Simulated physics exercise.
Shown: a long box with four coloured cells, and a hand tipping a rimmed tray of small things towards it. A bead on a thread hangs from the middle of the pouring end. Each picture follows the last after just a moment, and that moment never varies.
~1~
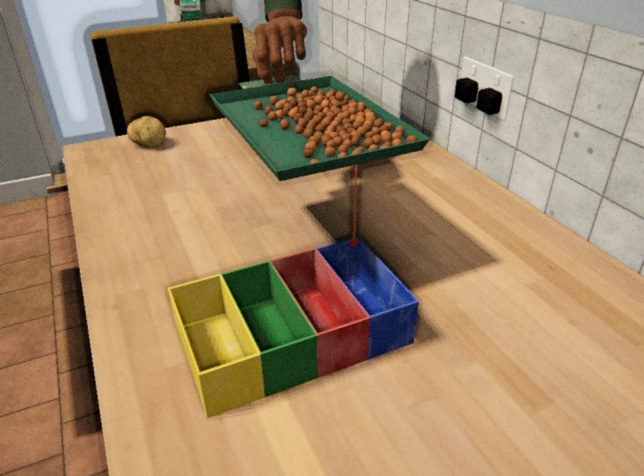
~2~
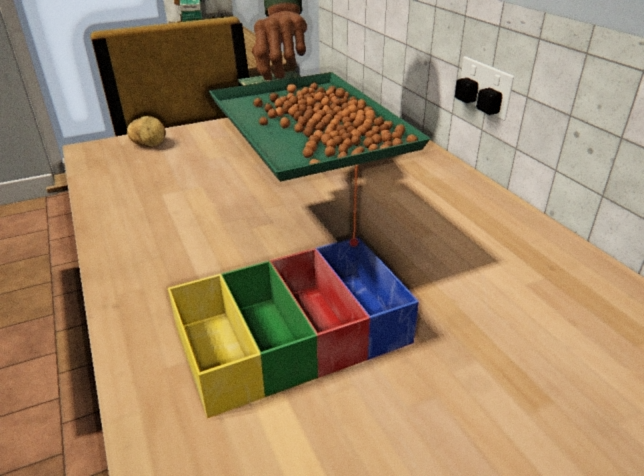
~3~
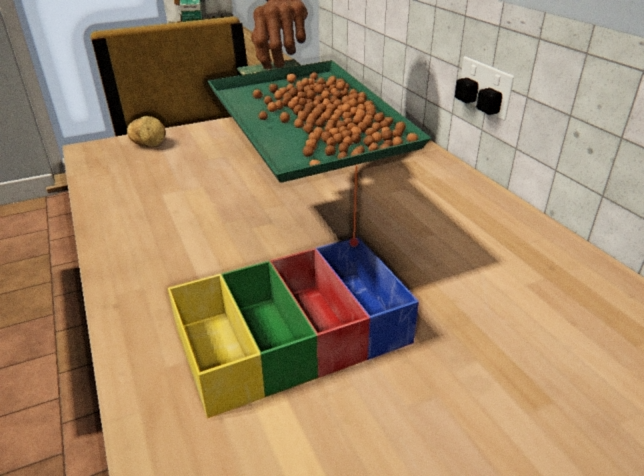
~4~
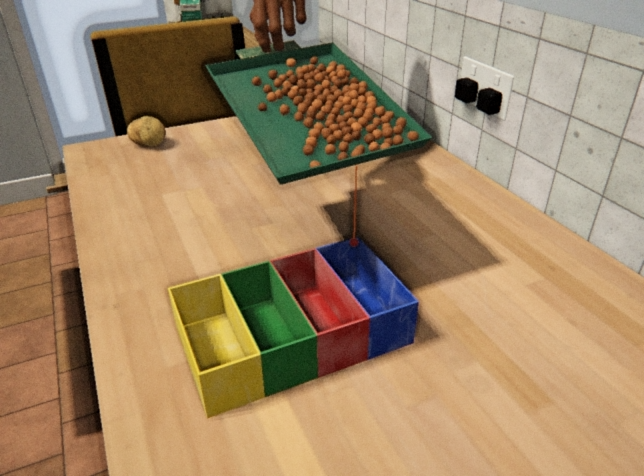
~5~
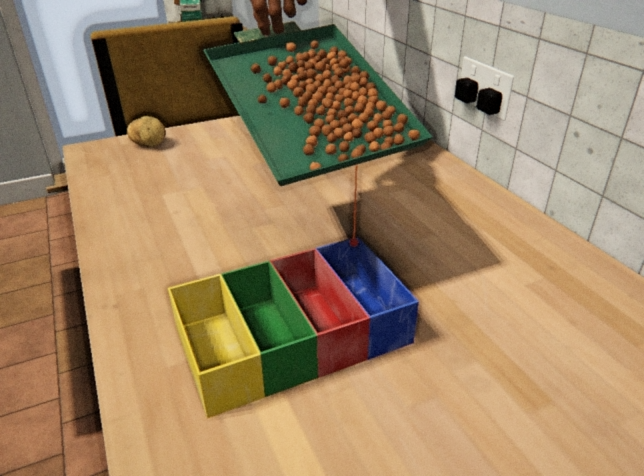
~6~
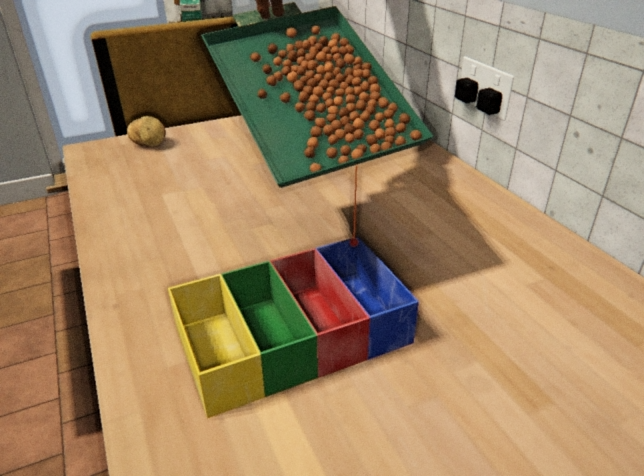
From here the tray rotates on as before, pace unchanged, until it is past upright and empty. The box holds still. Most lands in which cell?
In the red cell.
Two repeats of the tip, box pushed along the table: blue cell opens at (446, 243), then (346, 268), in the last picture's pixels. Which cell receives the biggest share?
First try: The cell in yellow. Second try: The cell in red.
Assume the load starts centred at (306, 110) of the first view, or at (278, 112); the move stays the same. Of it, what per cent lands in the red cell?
50 per cent for the first try, 40 per cent for the second.
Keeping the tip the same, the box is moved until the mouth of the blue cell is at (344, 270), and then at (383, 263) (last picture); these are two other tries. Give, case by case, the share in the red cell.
That makes 40 per cent, followed by 30 per cent.
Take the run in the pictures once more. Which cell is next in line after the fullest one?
Blue.
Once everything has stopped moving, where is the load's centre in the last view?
Roughly at (330, 327), give or take.
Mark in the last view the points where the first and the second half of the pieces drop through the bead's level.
First near (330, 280), later near (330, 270).
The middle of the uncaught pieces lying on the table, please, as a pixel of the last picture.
My estimate puts the centre near (446, 359).
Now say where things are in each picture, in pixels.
In the first frame, corners of the pouring end near (280, 168) and (424, 138), level; middle of the load near (332, 116), hazelnuts; bead on its thread near (354, 242); yellow cell near (232, 382); green cell near (290, 362); red cell near (343, 343); blue cell near (393, 326).
In the second frame, corners of the pouring end near (280, 169) and (424, 138), level; middle of the load near (332, 114).
In the third frame, corners of the pouring end near (280, 170) and (424, 137), tipped barely, lowest at the left corner; middle of the load near (332, 108).
In the fourth frame, corners of the pouring end near (280, 173) and (425, 136), tipped a little, lowest at the left corner; middle of the load near (332, 99).
In the fifth frame, corners of the pouring end near (280, 176) and (426, 135), tipped clearly, lowest at the left corner; middle of the load near (333, 91).
In the sixth frame, corners of the pouring end near (280, 178) and (426, 134), tipped clearly, lowest at the left corner; middle of the load near (334, 85), near a third on the move; yellow cell near (232, 382); green cell near (290, 362); red cell near (343, 343); blue cell near (393, 326).
Shortly afterwards, tray tipped steeply; the bulk on the tray; only a few in the red cell; near a quarter falling or outside the box.
Next, tray tipped past a quarter turn; only a few on the tray; near a third in the red cell; near a quarter in the blue cell; a little in the green cell; only a few in the yellow cell; near a quarter falling or outside the box.
Some moments later, tray tipped past a quarter turn; near half in the red cell; near a quarter in the blue cell; a little in the green cell; only a few in the yellow cell; a little falling or outside the box.
In the end, tray tipped past a quarter turn; near half in the red cell; near a quarter in the blue cell; a little in the green cell; only a few in the yellow cell; a little outside the box.
